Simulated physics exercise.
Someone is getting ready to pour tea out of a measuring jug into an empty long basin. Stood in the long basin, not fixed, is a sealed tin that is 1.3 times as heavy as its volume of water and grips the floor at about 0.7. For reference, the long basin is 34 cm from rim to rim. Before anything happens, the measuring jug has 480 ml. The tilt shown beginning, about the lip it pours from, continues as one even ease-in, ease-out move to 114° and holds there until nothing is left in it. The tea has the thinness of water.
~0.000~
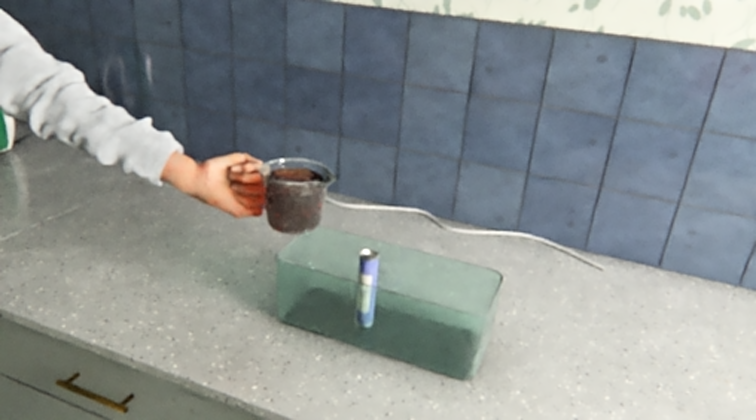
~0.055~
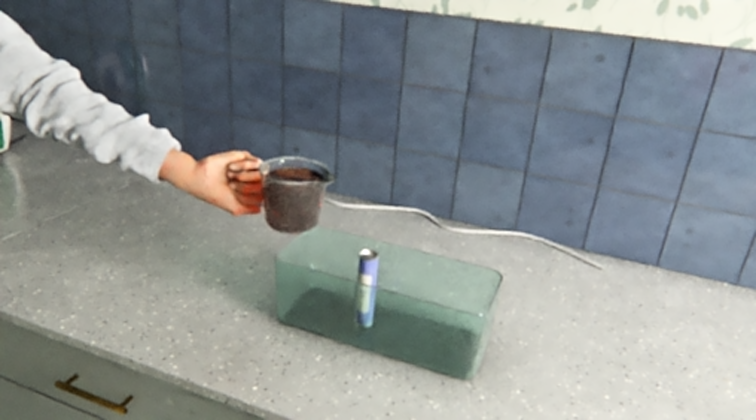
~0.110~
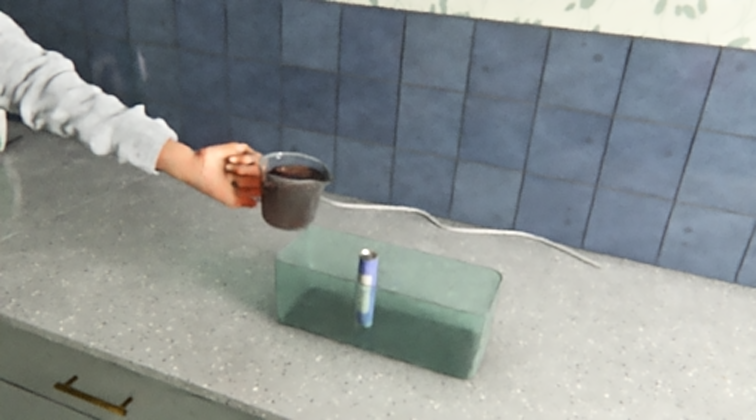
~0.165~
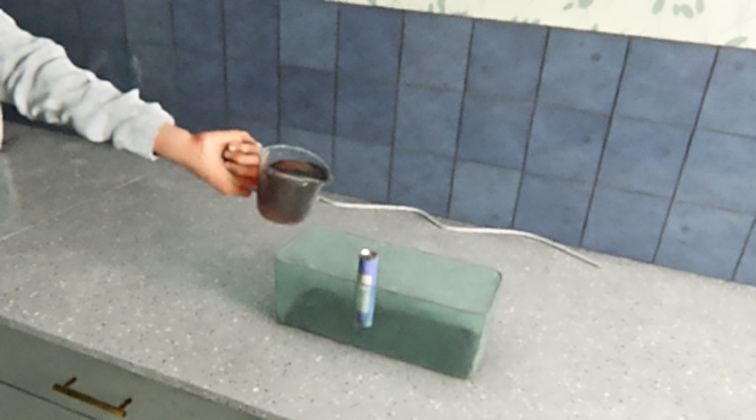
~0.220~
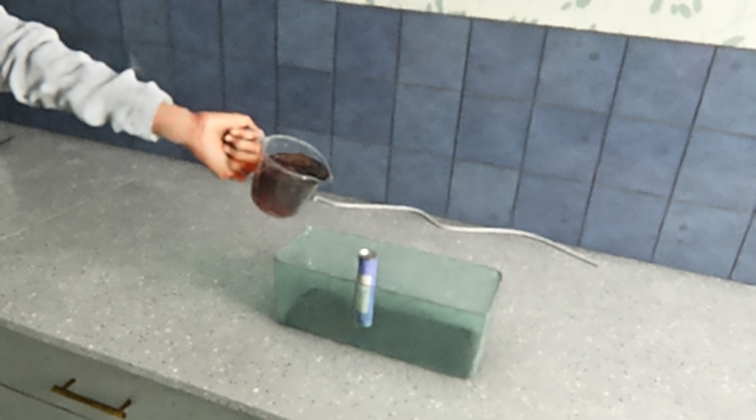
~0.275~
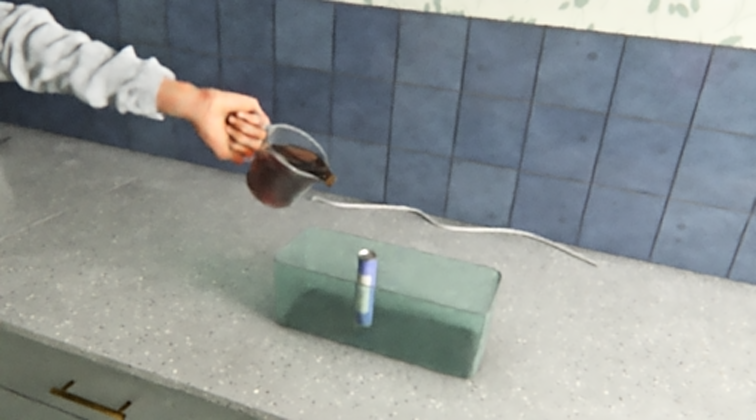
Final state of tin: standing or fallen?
It survives.
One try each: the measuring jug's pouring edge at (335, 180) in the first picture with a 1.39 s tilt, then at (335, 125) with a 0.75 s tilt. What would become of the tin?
First it stays up; then it keeps standing.
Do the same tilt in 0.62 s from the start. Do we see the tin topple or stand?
After the tilt, the tin is still standing.
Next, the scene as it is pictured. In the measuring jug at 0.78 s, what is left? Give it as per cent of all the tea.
Near 2 in a hundred.
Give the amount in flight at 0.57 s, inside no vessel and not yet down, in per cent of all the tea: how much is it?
My guess is roughly 44 %.
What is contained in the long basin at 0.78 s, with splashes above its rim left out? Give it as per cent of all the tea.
82 per cent, give or take a little.
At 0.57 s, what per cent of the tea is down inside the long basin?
Fraction in basin: Approx. 12%.
Then, 0.57 s in, the tilt is 98° and 44 per cent is still to pour; the tin stands where it began.
Then, 0.78 s in, the tilt is 114° and 2 per cent is still to pour; the tin stands where it began.
Then, 1.01 s in, the tilt is 114° and 0 per cent is still to pour; the tin stands where it began.
Then, 1.25 s in, the tilt is 114° and 0 per cent is still to pour; the tin stands where it began.
Finally, the tin stands where it began.
